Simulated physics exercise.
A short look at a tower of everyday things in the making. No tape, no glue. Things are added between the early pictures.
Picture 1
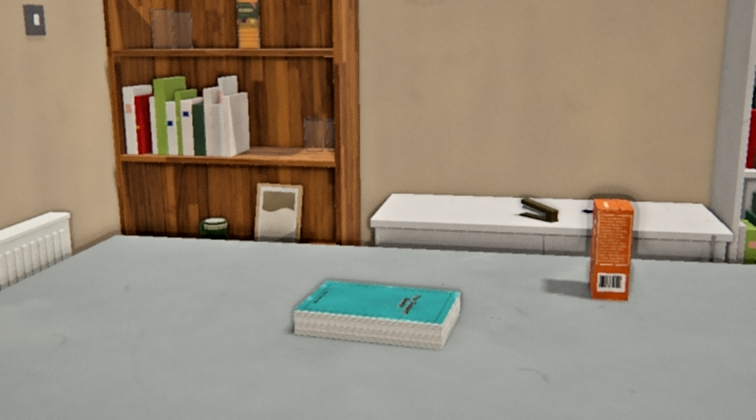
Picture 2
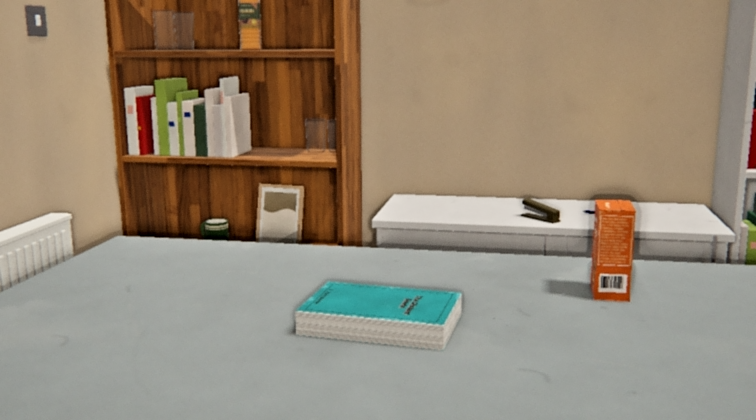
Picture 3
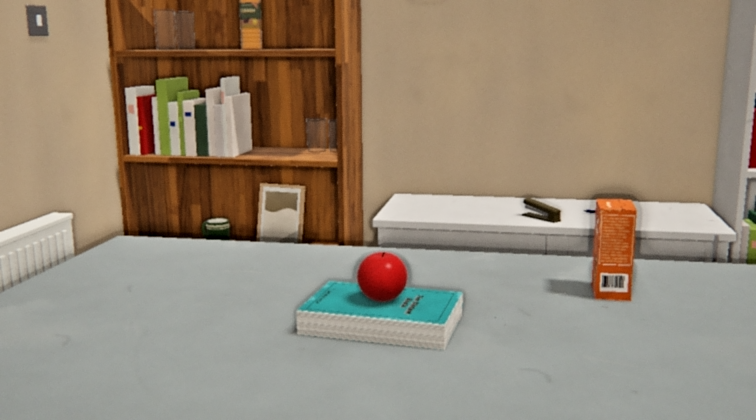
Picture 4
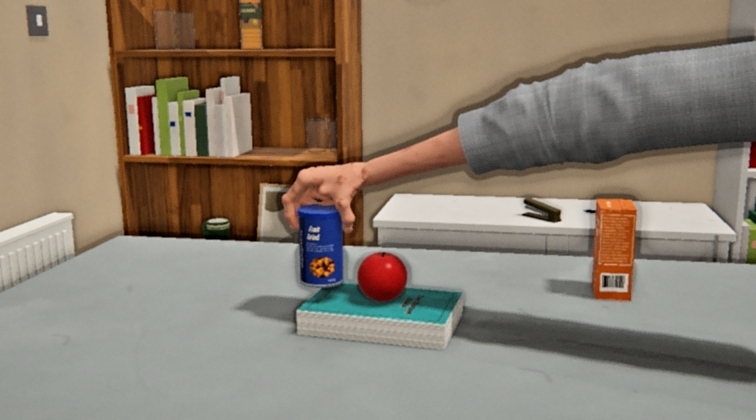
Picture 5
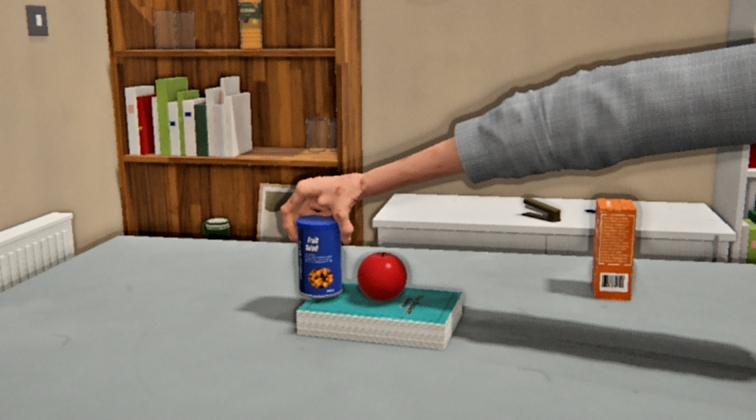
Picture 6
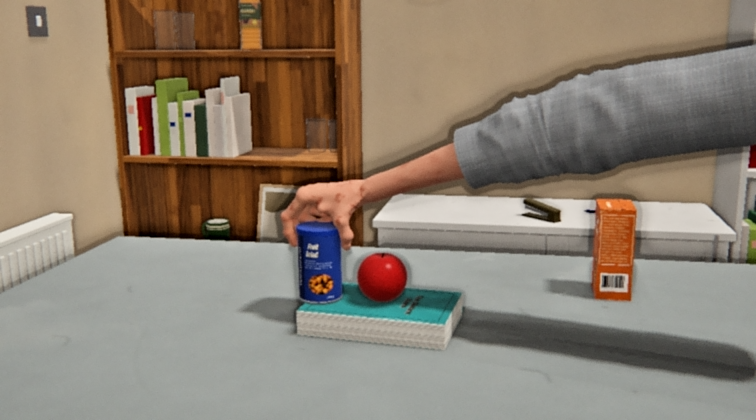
An arm in a grey sleeve reaches in from the right over a pale grey table, seen from a fixed, slightly raised view in a room with a wooden bookcase and white cabinet behind. A turquoise book lies near the middle, an orange carton standing to the right. A red apple appears on the book, then the hand lowers a blue tin onto its left side, still holding it.
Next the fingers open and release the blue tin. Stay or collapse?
In the end the pile keeps its balance.
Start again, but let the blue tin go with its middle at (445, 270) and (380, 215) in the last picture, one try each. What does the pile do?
In the first case it stays up; in the second case it loses its balance.
Then, 0.30 s later than the last frame, all is still.
Then, 0.70 s later than the last frame, blue tin resting near (320, 262).
When it is over, all 4 as before. End places, in pixels of the last picture, blue tin near (320, 262). The pile stays up.
